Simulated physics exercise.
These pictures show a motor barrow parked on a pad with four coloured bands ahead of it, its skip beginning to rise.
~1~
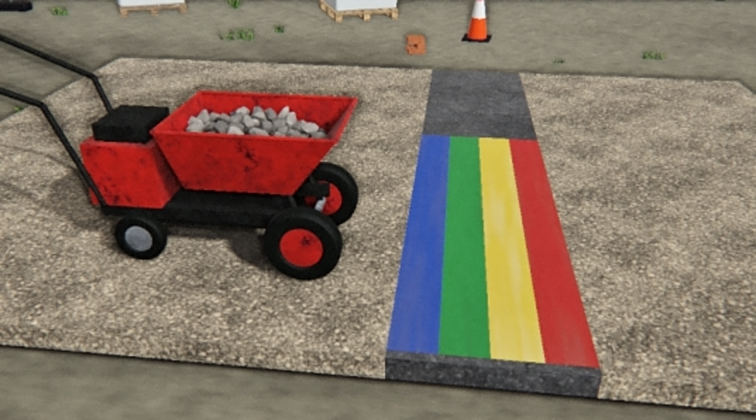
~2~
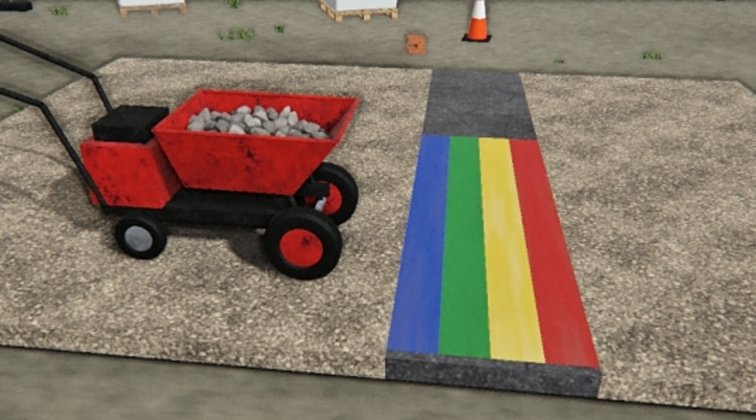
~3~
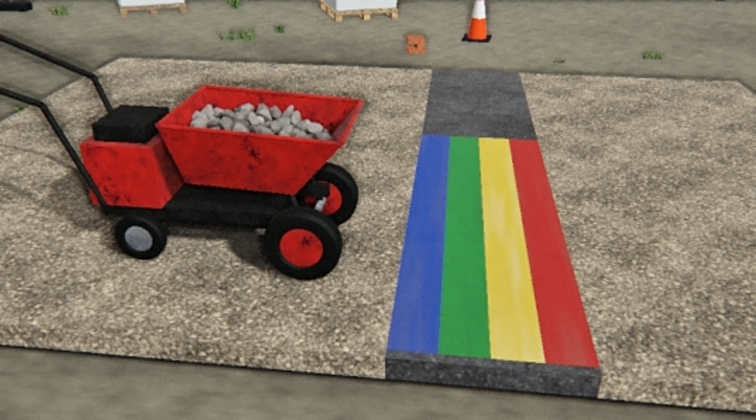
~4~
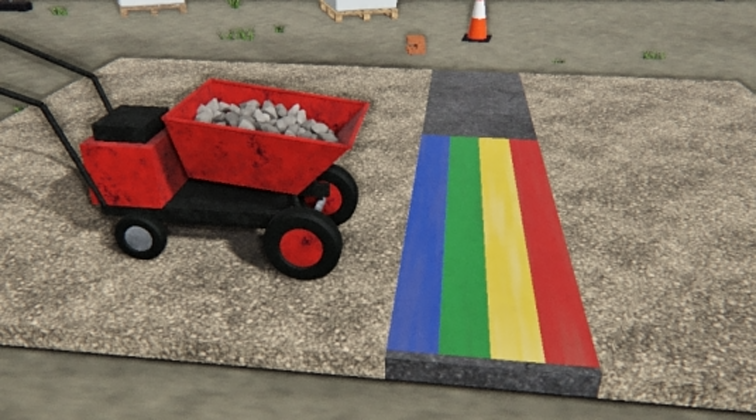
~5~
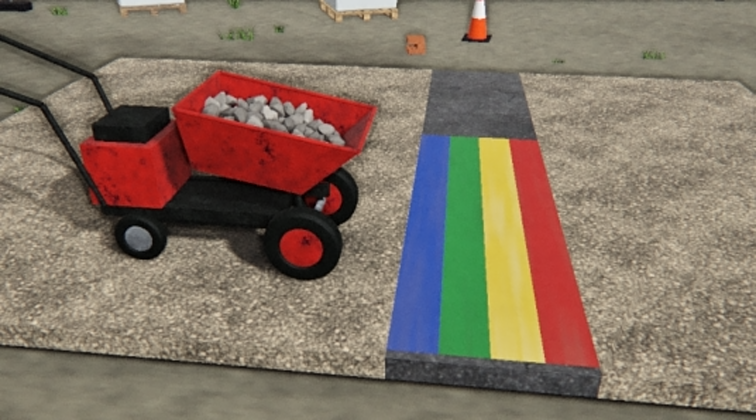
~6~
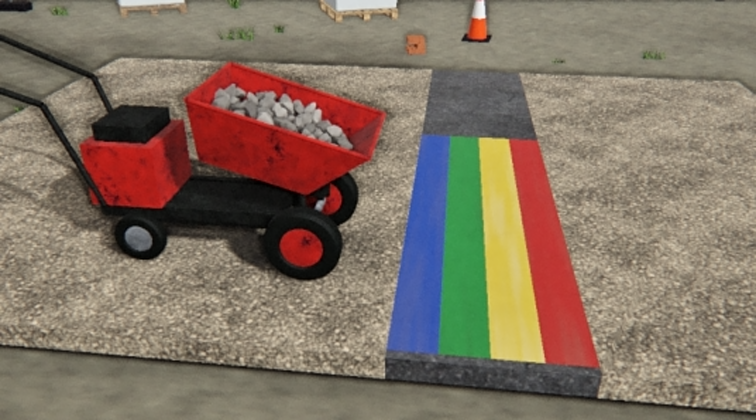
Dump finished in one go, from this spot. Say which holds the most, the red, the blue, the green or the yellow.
I would say the green one.
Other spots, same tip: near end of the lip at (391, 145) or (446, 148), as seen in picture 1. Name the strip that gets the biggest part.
To begin with the strip in yellow, and after that the strip in red.
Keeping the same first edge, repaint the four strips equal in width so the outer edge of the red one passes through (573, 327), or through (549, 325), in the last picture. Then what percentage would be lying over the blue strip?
About 10 per cent first, then about 10 per cent.
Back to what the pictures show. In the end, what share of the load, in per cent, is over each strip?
Here's the split: Blue strip gets 10 %, green strip 35 %, yellow strip 15 %, red strip 5 %.
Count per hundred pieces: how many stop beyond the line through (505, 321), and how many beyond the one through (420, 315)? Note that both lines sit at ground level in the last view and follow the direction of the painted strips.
The first comes to 20 per cent, the second to 70 per cent.
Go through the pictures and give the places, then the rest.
The first picture shows lip of the skip (335, 142), level; top of the load (254, 132), broken stones; blue strip (417, 310); green strip (465, 314); yellow strip (513, 318); red strip (563, 322).
The second picture shows lip of the skip (337, 142), level; top of the load (237, 130).
The third picture shows lip of the skip (342, 144), tipped barely; top of the load (243, 119).
The fourth picture shows lip of the skip (349, 148), tipped a little; top of the load (245, 124).
The fifth picture shows lip of the skip (358, 152), tipped a little; top of the load (245, 119).
The sixth picture shows lip of the skip (368, 159), tipped clearly; top of the load (237, 115); blue strip (417, 310); green strip (465, 314); yellow strip (513, 318); red strip (563, 322).
Just after the last frame, skip tipped steeply; every one in the skip.
A moment on, skip tipped right over; the larger part in the skip; just a few over the blue strip; roughly a quarter over the green strip; just a few over the yellow strip.
Further on, skip tipped right over; roughly a third in the skip; about a tenth over the blue strip; roughly a third over the green strip; roughly a quarter over the yellow strip; about a tenth over the red strip; just a few off the paint.
When it is over, skip tipped right over; roughly a third in the skip; about a tenth over the blue strip; roughly a third over the green strip; roughly a quarter over the yellow strip; about a tenth over the red strip; just a few off the paint.
